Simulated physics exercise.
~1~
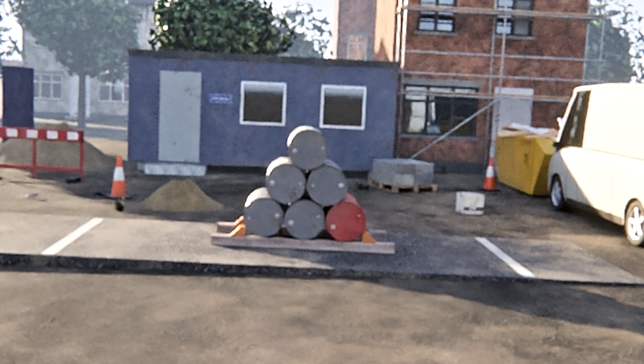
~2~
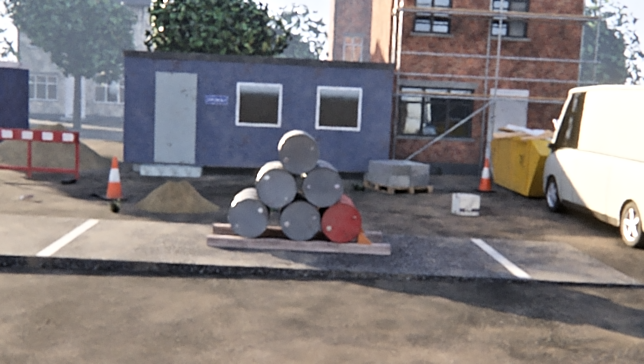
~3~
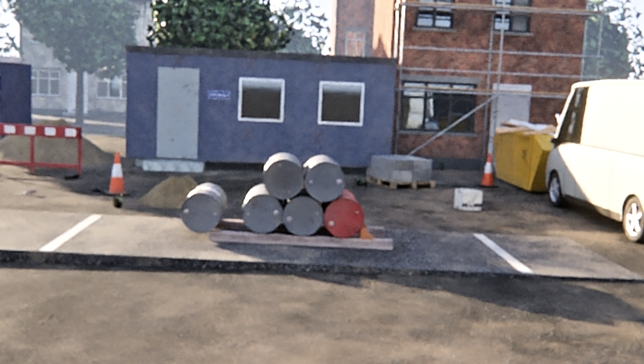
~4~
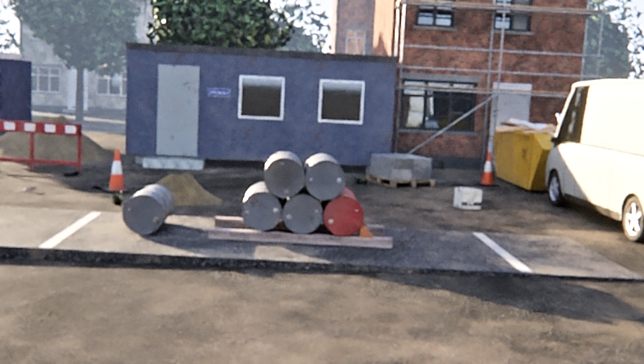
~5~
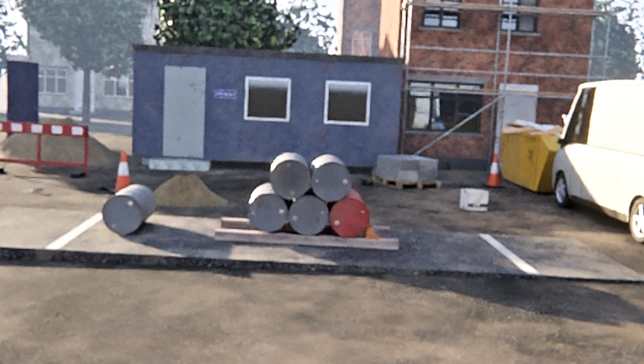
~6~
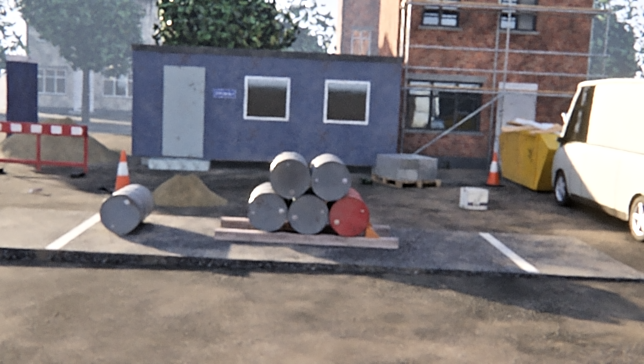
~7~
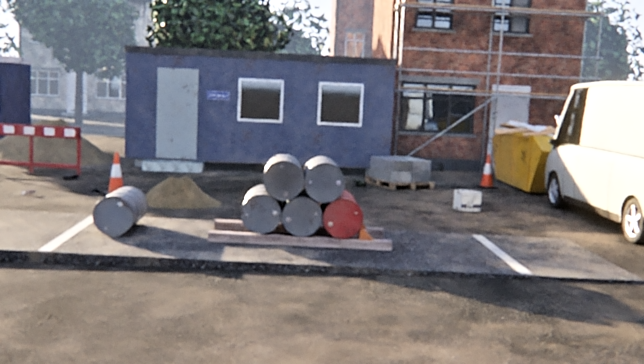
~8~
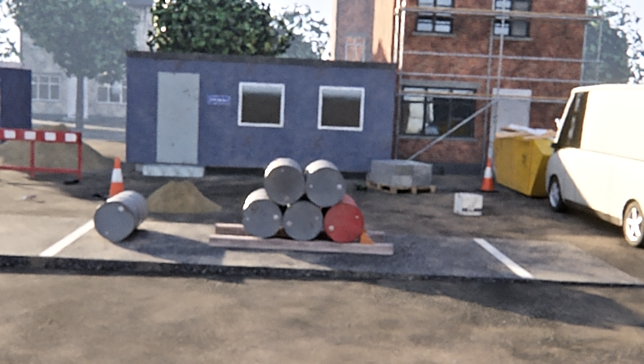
Building site yard with stacked drums, the top grey one dropping to the left and rolling clear, the red one staying put.
